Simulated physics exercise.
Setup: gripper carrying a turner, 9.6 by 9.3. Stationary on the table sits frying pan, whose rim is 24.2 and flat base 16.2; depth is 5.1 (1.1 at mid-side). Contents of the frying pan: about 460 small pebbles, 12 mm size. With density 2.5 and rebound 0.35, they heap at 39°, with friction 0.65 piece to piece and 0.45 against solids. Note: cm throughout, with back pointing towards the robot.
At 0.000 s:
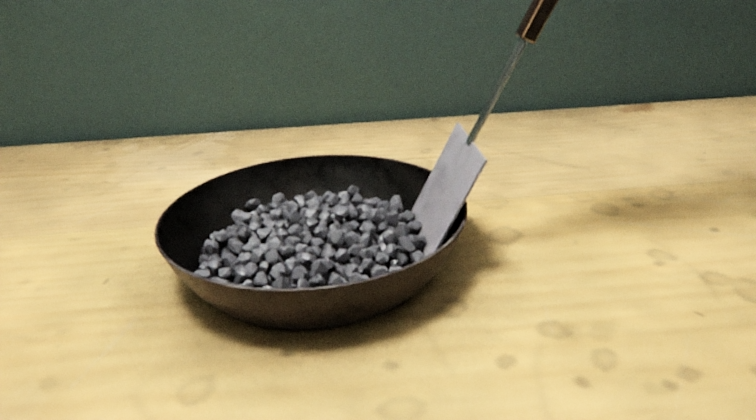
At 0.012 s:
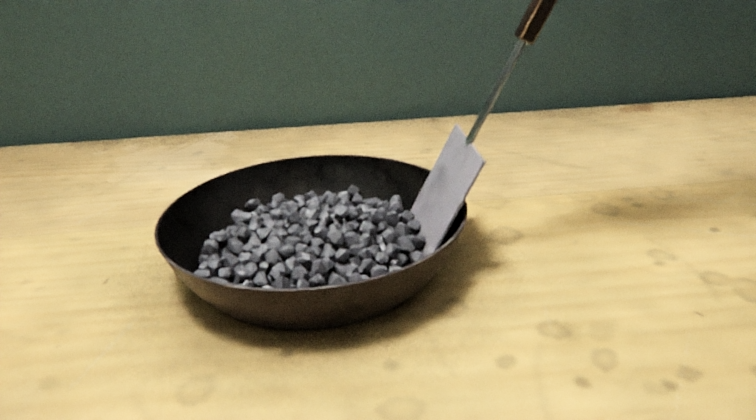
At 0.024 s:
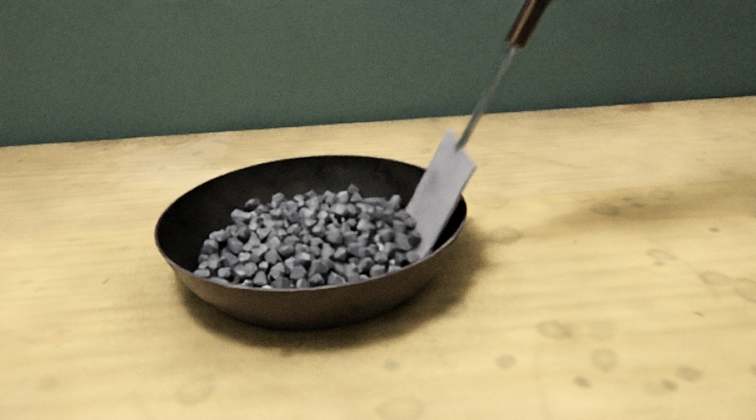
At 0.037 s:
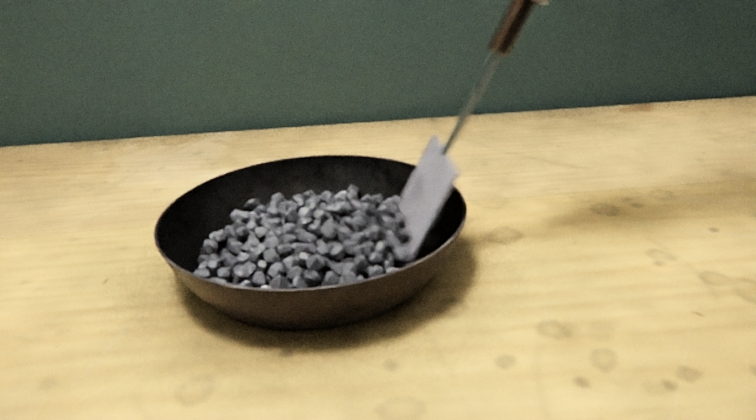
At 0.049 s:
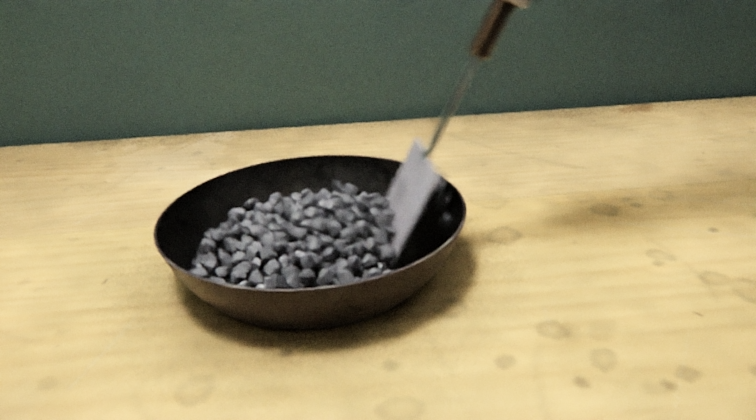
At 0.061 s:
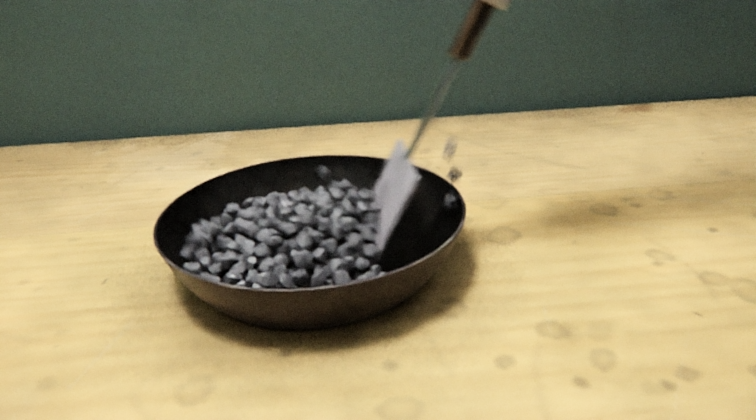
A pale, stained wooden tabletop stands before a dark green wall, seen from slightly above by a camera that stays still. A dark round pan left of centre holds a heap of small grey pebbles, with a flat grey turner blade slanting in at its right side below a brown handle. After barely moving at first, the turner sweeps left, pushing the pebbles leftward, baring the pan's right side and tossing a few up.
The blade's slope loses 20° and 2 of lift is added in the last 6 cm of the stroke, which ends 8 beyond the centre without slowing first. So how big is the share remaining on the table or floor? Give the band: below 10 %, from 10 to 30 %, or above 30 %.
Above 30 %.
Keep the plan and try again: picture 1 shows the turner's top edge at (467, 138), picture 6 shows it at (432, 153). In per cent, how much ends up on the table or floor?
Around 25 per cent finishes there.
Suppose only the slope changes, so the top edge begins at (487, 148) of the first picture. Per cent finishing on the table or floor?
Roughly 35%.
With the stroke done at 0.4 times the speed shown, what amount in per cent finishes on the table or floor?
15 %.
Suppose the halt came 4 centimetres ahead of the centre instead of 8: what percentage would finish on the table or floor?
That would be something like 5 in a hundred.
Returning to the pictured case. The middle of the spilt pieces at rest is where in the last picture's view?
(63, 283), roughly.
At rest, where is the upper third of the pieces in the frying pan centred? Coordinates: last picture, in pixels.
Centre: Roughly (222, 234).
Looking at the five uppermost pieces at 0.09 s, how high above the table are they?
10 cm.
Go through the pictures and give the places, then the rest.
Turner top edge at (471, 140), sloping 63°; upper third of the load around (317, 235), from x 205 to 420, top at y 190; 465 in the frying pan, in the first frame.
Turner top edge at (470, 141), sloping 63°; upper third of the load around (317, 235), from x 205 to 420, top at y 190, in the second frame.
Turner top edge at (461, 145), sloping 63°; upper third of the load around (319, 234), from x 205 to 415, top at y 190, in the third frame.
Turner top edge at (445, 151), sloping 63°; upper third of the load around (319, 233), from x 200 to 430, top at y 190, in the fourth frame.
Turner top edge at (427, 155), sloping 63°; upper third of the load around (315, 230), from x 200 to 445, top at y 185, in the fifth frame.
Turner top edge at (408, 156), sloping 63°; upper third of the load around (304, 226), from x 190 to 455, top at y 150; 465 in the frying pan, in the sixth frame.
After 0.09 s, sloping 63°, highest piece 16 above the table; 463 in the frying pan, 2 on the blade or in flight.
After 0.12 s, sloping 57°, highest piece 22 above the table; 461 in the frying pan, 4 on the blade or in flight.
After 0.34 s, sloping 43°, highest piece 39 above the table; 286 in the frying pan, 66 on the table or floor, 113 on the blade or in flight.
After 1.39 s, sloping 43°, highest piece 5 above the table; 286 in the frying pan, 179 on the table or floor.
At rest, 286 in the frying pan, 179 on the table or floor. That is 38 % on the table or floor.
